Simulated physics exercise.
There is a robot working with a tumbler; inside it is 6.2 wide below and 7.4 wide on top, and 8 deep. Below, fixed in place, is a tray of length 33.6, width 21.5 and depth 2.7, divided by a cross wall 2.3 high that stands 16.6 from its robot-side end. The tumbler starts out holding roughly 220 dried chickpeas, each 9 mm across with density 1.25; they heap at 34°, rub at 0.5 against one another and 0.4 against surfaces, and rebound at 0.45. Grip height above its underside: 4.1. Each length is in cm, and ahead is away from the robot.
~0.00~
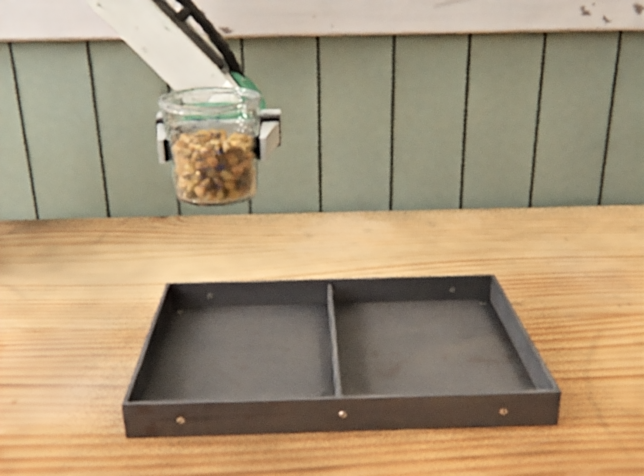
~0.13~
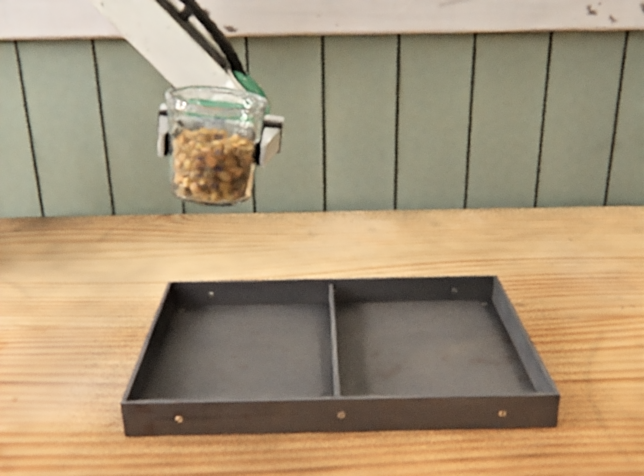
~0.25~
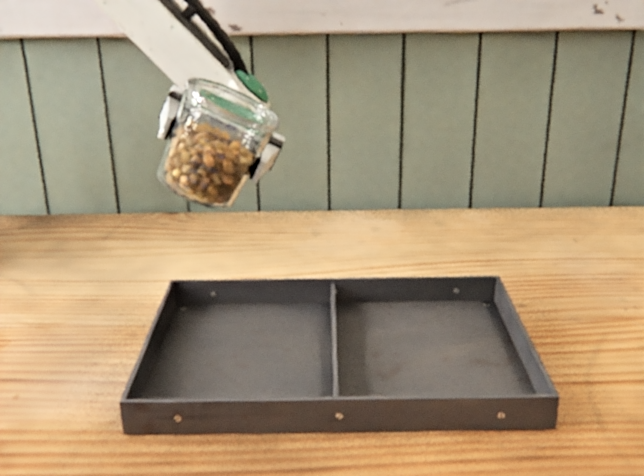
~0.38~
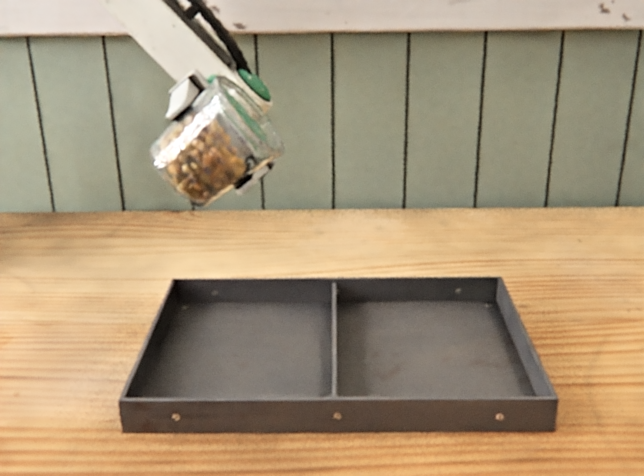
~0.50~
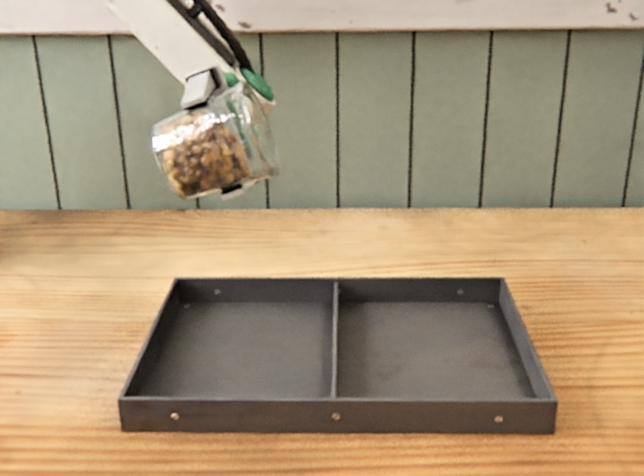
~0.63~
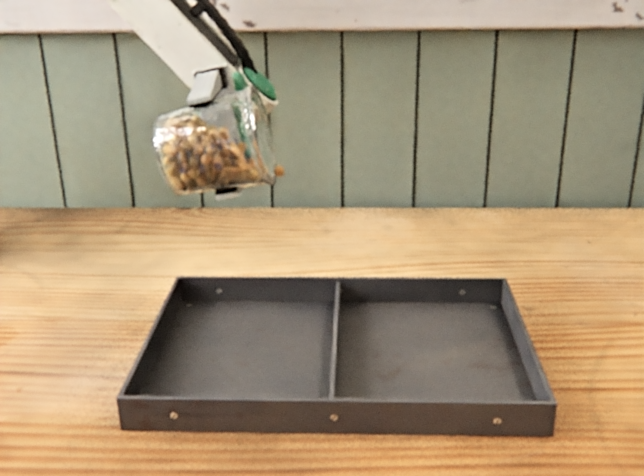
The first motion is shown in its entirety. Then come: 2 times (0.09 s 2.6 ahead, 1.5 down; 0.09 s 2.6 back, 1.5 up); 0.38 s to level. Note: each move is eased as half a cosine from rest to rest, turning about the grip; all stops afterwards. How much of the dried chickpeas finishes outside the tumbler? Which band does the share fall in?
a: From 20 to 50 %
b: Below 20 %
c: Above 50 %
Option a: From 20 to 50 %.
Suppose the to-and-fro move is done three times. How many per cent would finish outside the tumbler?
Roughly 40 in a hundred.
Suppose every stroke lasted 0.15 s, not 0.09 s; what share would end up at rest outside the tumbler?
Then roughly 20 percent.
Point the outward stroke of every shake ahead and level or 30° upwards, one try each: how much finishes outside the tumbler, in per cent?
It comes to around 65 per cent on the first try and around 75 per cent on the second.
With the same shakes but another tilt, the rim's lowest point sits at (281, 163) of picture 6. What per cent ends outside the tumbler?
That comes to some 10 percent.
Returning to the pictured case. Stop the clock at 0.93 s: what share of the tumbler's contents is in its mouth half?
I'd guess about 55 percent of it.
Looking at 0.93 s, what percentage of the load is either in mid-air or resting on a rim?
Roughly 13 per cent.
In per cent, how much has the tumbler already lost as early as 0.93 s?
About 15 per cent so far.
After 0.93 s, tilted 78° forward, highest piece 20 above the table; 182 in the tumbler, 7 in the far-side part, 3 in the robot-side part, 28 in flight or on a rim.
After 1.22 s, tilted 26° forward, highest piece 23 above the table; 145 in the tumbler, 46 in the far-side part, 29 in the robot-side part.
After 1.57 s, level, highest piece 23 above the table; 145 in the tumbler, 47 in the far-side part, 28 in the robot-side part.
After 2.62 s, level, highest piece 23 above the table; 145 in the tumbler, 47 in the far-side part, 28 in the robot-side part.
In the end, 145 in the tumbler, 47 in the far-side part, 28 in the robot-side part. That is 34 % outside the tumbler.
